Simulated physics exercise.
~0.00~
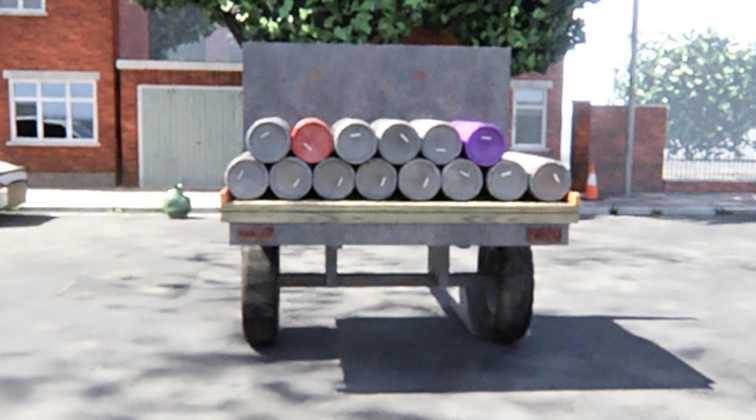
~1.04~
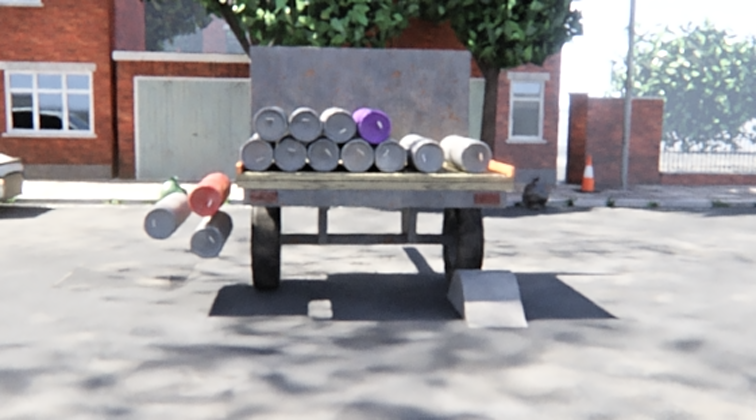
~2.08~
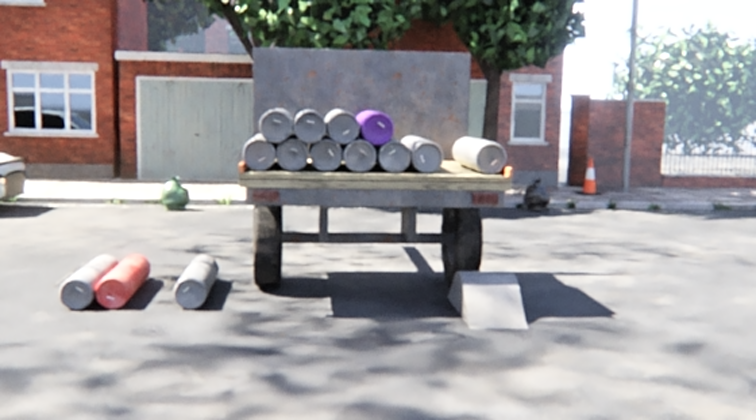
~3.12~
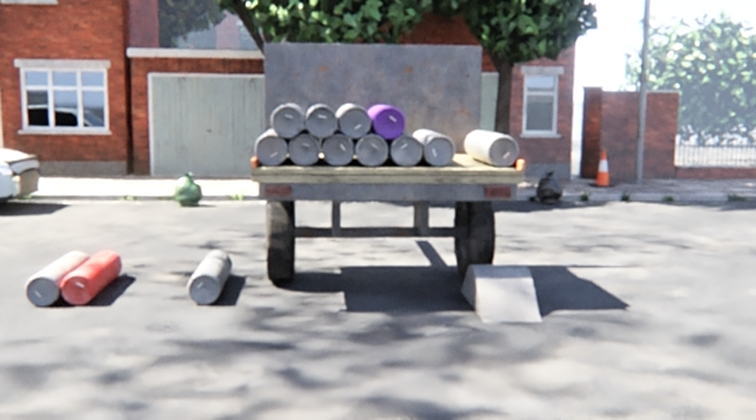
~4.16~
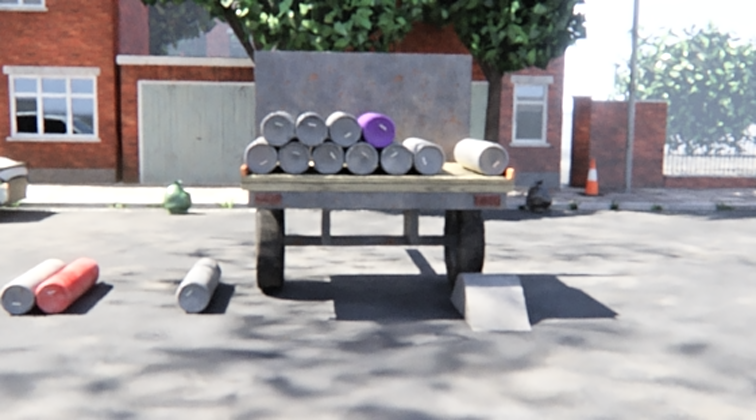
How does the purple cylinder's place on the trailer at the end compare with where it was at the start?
At the start it sits toward the right side of the trailer, at the right end of the upper row. By the end it has shifted left to around the middle of the deck, still resting on top of other cylinders.
